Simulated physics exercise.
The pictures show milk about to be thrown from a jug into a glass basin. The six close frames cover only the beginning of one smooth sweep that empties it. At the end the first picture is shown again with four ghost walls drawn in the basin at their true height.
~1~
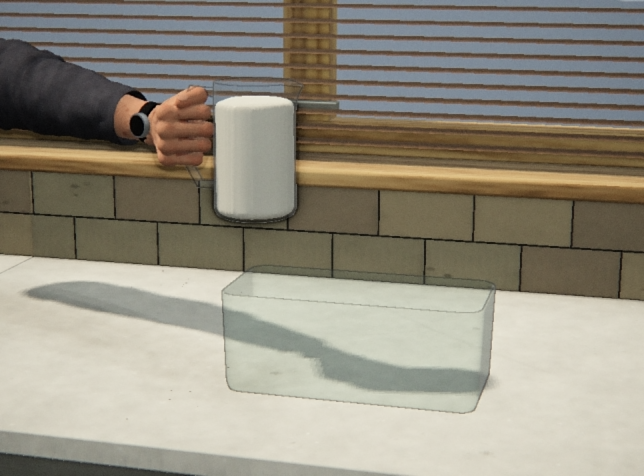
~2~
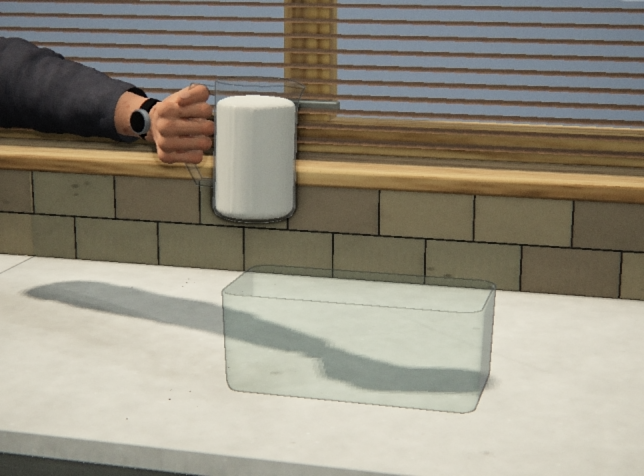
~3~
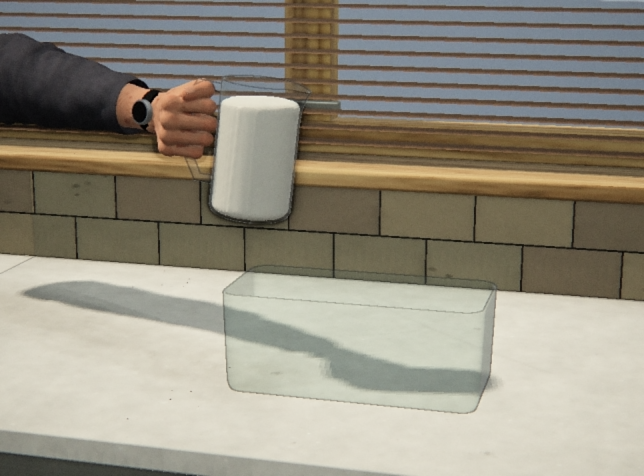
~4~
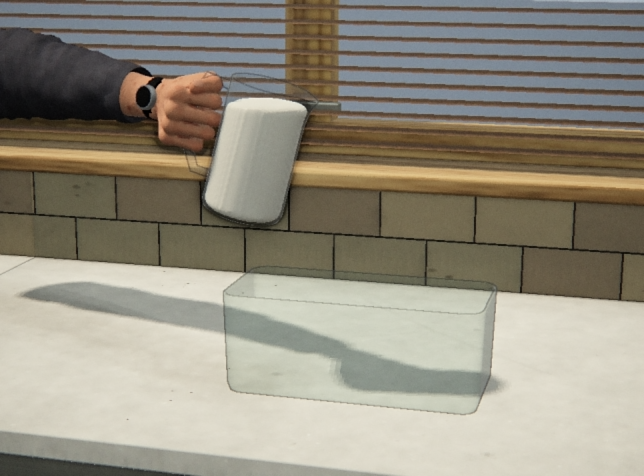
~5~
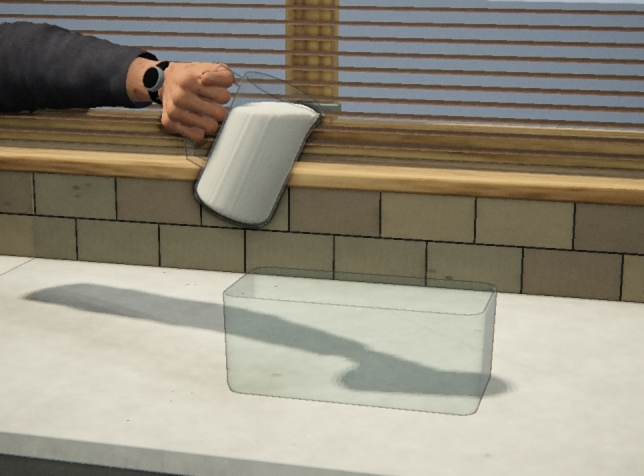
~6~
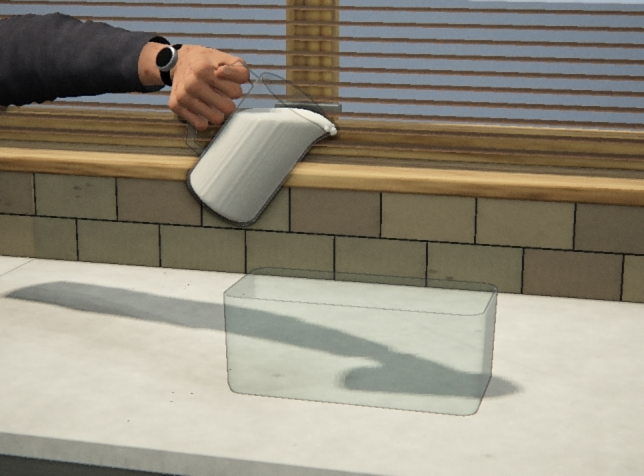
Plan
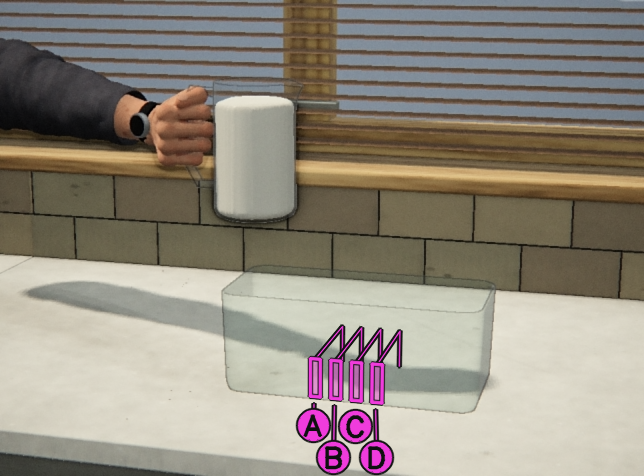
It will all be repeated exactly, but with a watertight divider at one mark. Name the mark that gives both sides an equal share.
D.
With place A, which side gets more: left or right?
More ends on the right.
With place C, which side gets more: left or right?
The right side.
On the marked copy, A at (314, 403); B at (334, 405); C at (354, 407); D at (375, 410).
If A is chosen, about 6 % ends left of the wall and 93 % right of it.
If B is chosen, about 4 % ends left of the wall and 95 % right of it.
If C is chosen, about 12 % ends left of the wall and 88 % right of it.
If D is chosen, about 49 % ends left of the wall and 49 % right of it.
